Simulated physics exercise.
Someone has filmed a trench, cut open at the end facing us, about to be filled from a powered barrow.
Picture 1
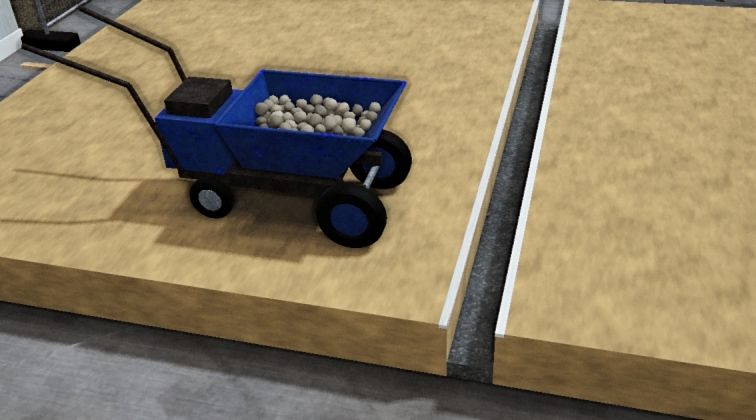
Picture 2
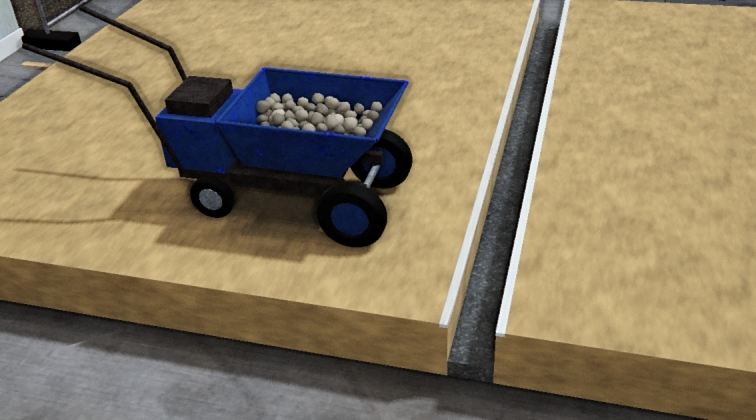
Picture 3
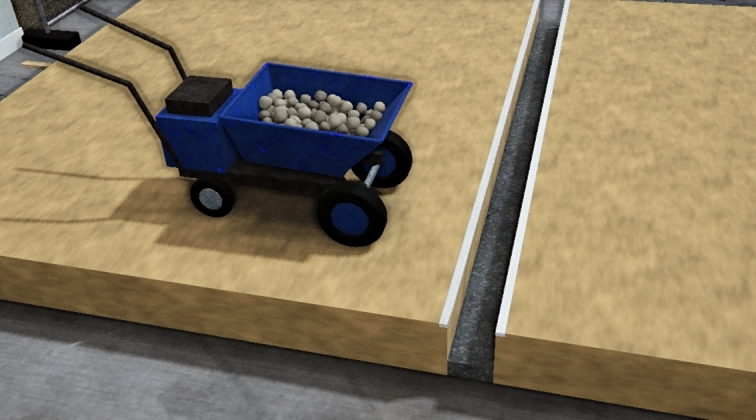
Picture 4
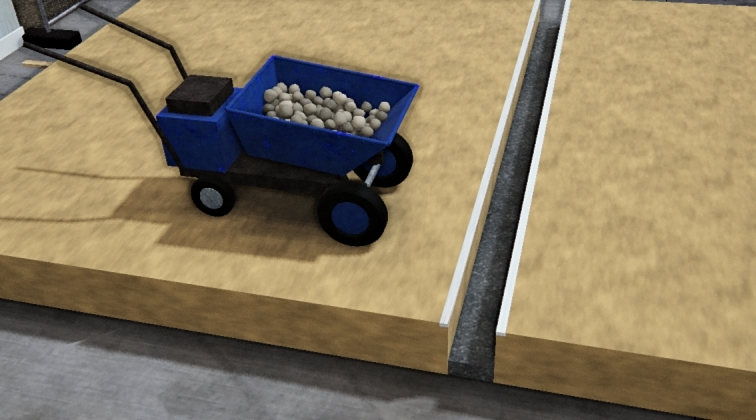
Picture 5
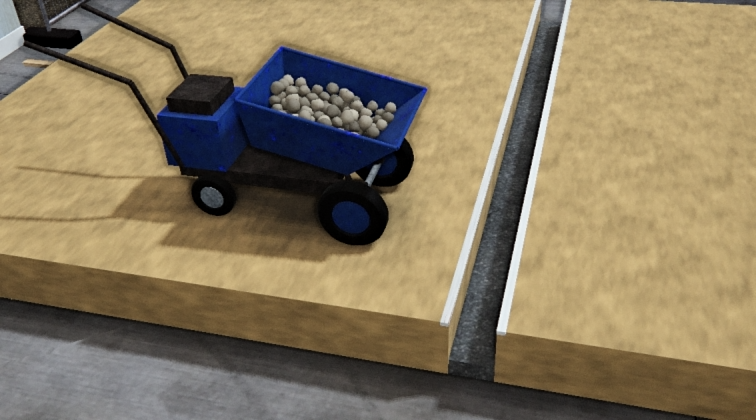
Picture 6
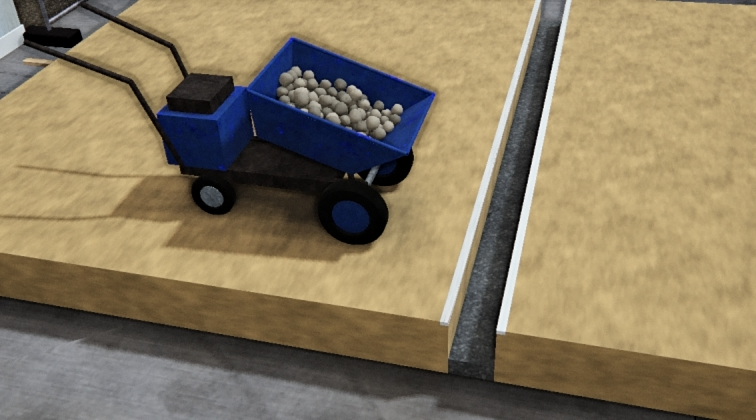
The blue skip of a barrow tilts gradually toward the right, carrying its pale pebbles.
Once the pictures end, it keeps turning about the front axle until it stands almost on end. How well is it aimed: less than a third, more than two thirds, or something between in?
In the trench: More than two thirds.
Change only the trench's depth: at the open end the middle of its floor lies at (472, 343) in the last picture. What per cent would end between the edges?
Some 70 per cent.
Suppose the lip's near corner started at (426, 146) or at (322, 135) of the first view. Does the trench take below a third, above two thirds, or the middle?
First less than a third, then one to two thirds.
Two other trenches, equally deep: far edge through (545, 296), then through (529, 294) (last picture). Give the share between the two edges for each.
Near 100 % and 100 %.
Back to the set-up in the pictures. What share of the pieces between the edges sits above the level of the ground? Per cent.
About 5 per cent.
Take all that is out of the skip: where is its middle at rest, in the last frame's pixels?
Roughly at (495, 251).
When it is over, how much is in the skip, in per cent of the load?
About 0 per cent.
Soon, skip tipped steeply; all in the skip.
A while on, skip tipped right over; most in the skip; a stray few short of the trench; a small part in or heaped over the trench; a stray few falling.
Towards the end, skip tipped right over; a small part in the skip; a stray few short of the trench; most in or heaped over the trench; a stray few beyond it.
Finally, skip tipped right over; a stray few short of the trench; nearly all in or heaped over the trench; a stray few beyond it.
